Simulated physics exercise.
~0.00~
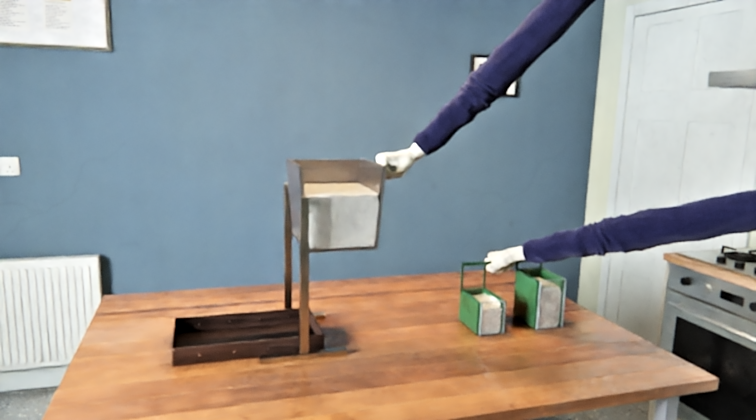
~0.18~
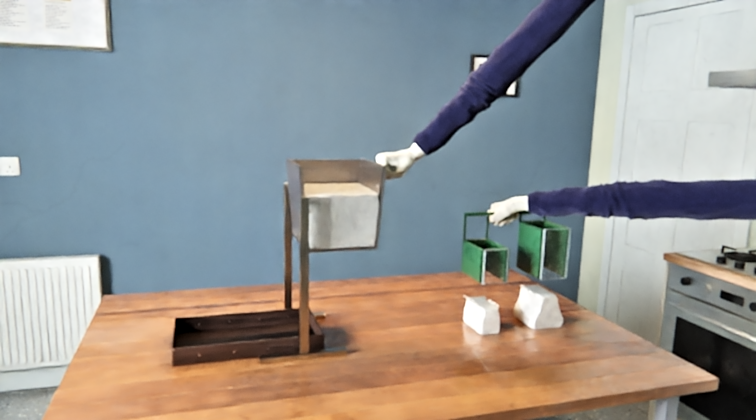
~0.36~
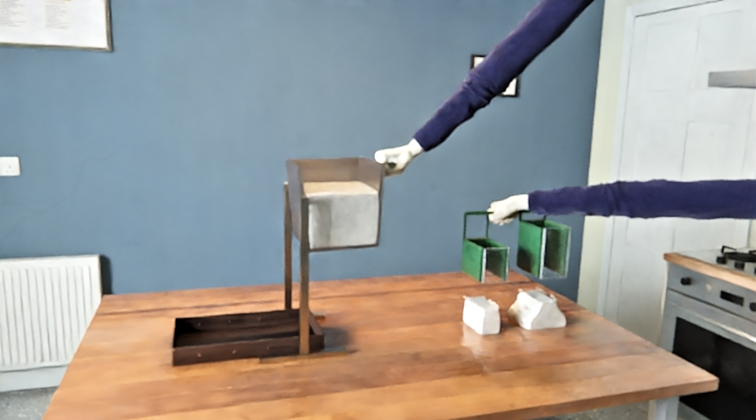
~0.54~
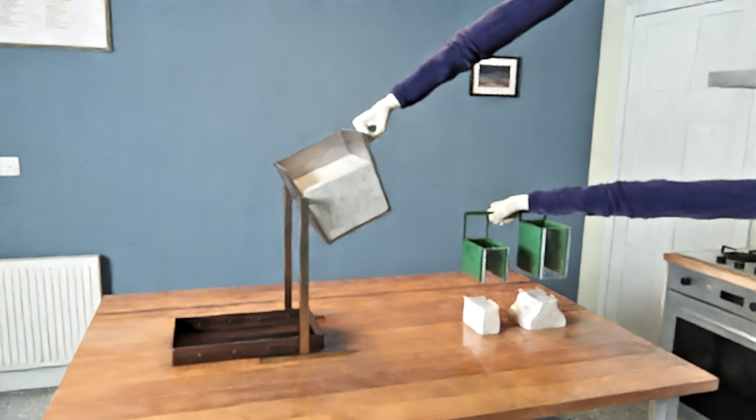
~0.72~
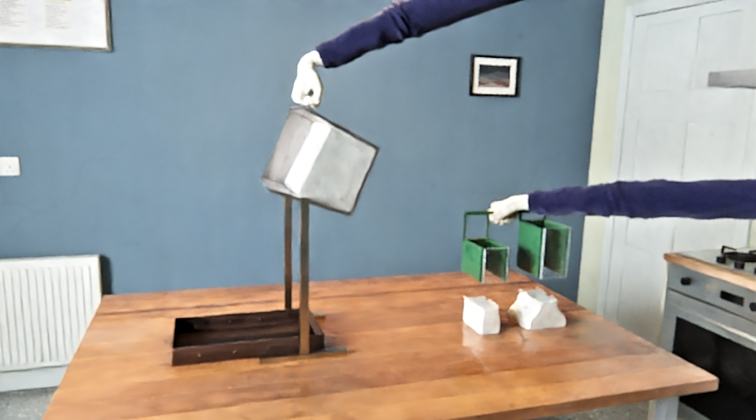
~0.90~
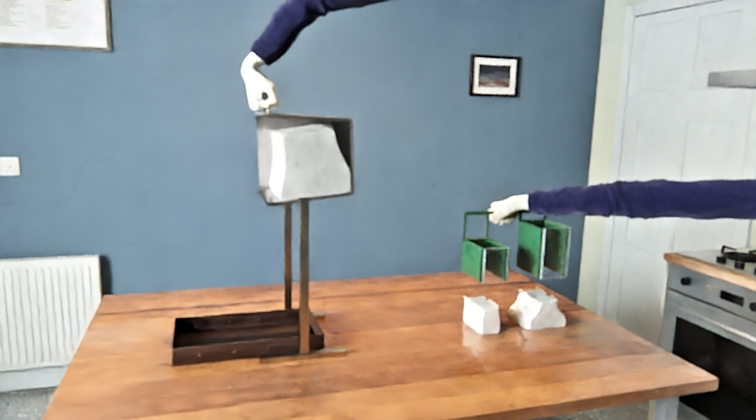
In a kitchen with a blue wall, a white radiator at left and an oven at right, a still camera looks across a wooden table. A grey tub of pale paste sits on a brown stand beside a dark tray, with two green open boxes at right. One gloved hand lifts the boxes off two white blocks, the right one slumping, then another swings the tub leftward onto its side.
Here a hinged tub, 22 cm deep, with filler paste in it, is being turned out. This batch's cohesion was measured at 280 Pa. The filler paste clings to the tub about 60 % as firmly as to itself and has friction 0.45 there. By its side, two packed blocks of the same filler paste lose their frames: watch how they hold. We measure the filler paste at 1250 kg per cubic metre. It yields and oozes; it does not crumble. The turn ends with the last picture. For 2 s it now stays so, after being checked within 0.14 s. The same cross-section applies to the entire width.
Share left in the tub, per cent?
44 per cent.
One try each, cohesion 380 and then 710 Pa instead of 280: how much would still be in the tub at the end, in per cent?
You'd see 50 percent the first time and 100 percent the second.
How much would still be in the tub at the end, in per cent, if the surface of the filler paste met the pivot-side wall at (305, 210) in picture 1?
That works out near 60 %.
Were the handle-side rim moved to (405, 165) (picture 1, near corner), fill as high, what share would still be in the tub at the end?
The tub would end up holding some 35 % of it.
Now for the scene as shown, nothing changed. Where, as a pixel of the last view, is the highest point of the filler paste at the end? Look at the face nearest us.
Somewhere near (325, 171) in the last view.
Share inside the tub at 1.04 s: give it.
Roughly 80 per cent.
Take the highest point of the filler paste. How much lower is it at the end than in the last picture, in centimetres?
Roughly 12 cm.
After 1.04 s, the tub is at 92 degrees and holds 79 %.
After 1.21 s, the tub is at 92 degrees and holds 49 %.
After 1.38 s, the tub is at 92 degrees and holds 44 %.
After 1.55 s, the tub is at 92 degrees and holds 44 %.
After 2.90 s, at the end, the tub is at 92 degrees and holds 44 %.
